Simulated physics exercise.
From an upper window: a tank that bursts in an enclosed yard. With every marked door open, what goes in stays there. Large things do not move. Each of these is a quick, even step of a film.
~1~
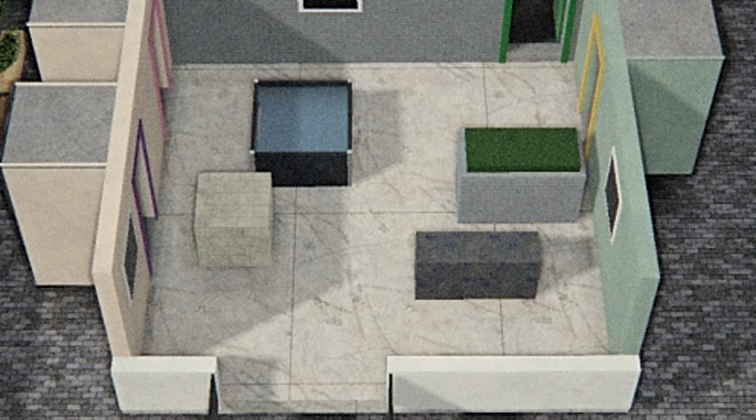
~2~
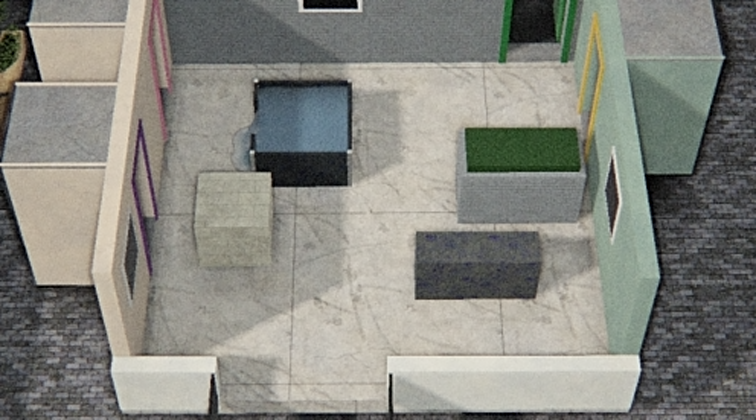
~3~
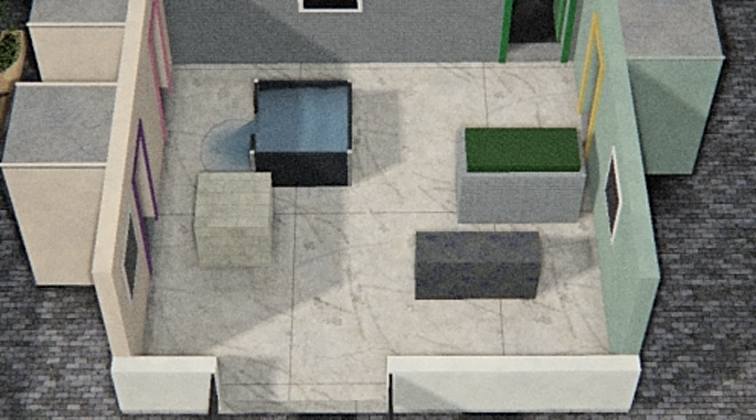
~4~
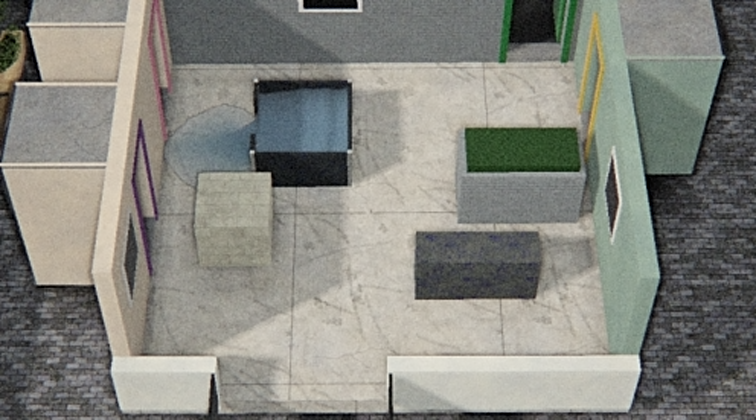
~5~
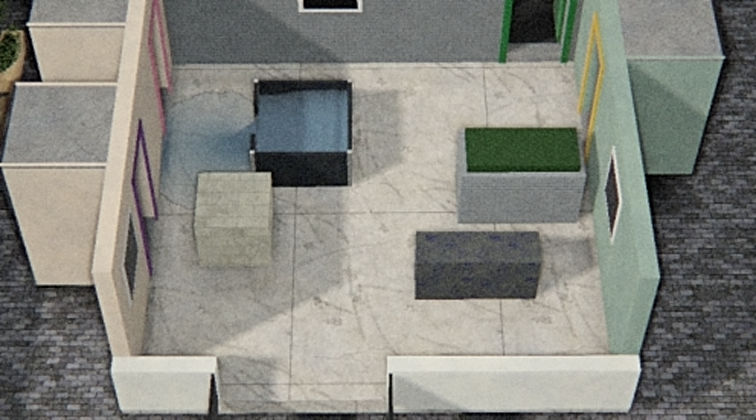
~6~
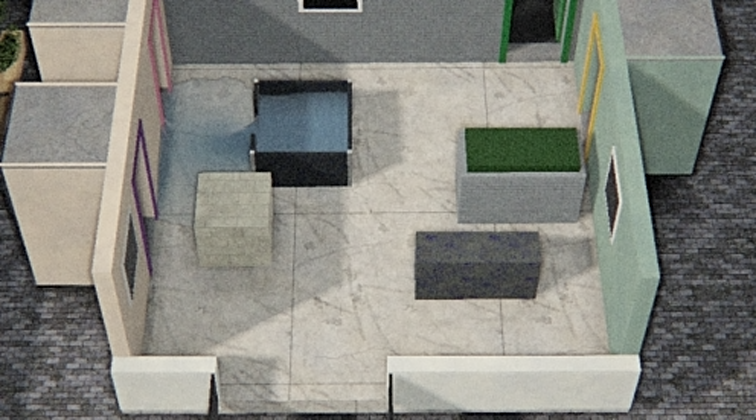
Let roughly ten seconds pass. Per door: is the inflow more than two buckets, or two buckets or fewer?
Green door - two or fewer; yellow door - two or fewer; purple door - two or fewer; pink door - more than two.
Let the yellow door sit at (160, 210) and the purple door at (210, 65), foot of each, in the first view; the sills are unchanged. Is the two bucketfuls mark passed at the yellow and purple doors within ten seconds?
As I see it, the yellow door crosses the line and the purple door crosses the line.
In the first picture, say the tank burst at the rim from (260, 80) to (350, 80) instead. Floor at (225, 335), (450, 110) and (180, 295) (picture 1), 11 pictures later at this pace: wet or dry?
Unwetted, submerged, unwetted.
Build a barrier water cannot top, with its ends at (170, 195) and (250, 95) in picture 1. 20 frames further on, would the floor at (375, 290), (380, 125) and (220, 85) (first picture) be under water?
Taking the points in order, they are high and dry, high and dry and high and dry.
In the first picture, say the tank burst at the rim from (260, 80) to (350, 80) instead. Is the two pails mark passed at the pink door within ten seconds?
The pink door crosses the line.
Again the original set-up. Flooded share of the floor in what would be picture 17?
By my count, 25 percent.
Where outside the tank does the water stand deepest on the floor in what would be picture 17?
Answer: (172, 73).
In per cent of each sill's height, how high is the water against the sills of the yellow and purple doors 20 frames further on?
I'd say around 0 and 90 in a hundred.
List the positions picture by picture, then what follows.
In the first frame, still water in the tank at (302, 120).
In the second frame, water pours out at (258, 138) and has run to (246, 131).
In the third frame, water pours out at (258, 140) and has run to (207, 142).
In the fourth frame, the front is at (168, 149), out from the gap at (258, 140).
In the fifth frame, the front is at (168, 114), out from the gap at (258, 140).
In the sixth frame, water pours out at (258, 140) and has run to (170, 92).
A moment on, water covers 15 % of the floor; the green door not reached, the yellow door not reached, the purple door wet at the sill, nothing in, the pink door over two buckets in.
Next, water covers 25 % of the floor; the green door not reached, the yellow door not reached, the purple door under two buckets in, the pink door over two buckets in.
Then, water covers 35 % of the floor; the green door not reached, the yellow door not reached, the purple door under two buckets in, the pink door far over two buckets in.
Later, water covers 65 % of the floor; the green door wet at the sill, nothing in, the yellow door wet at the sill, nothing in, the purple door under two buckets in, the pink door far over two buckets in.
In the end, water covers 90 % of the floor; the green door wet at the sill, nothing in, the yellow door wet at the sill, nothing in, the purple door under two buckets in, the pink door far over two buckets in.
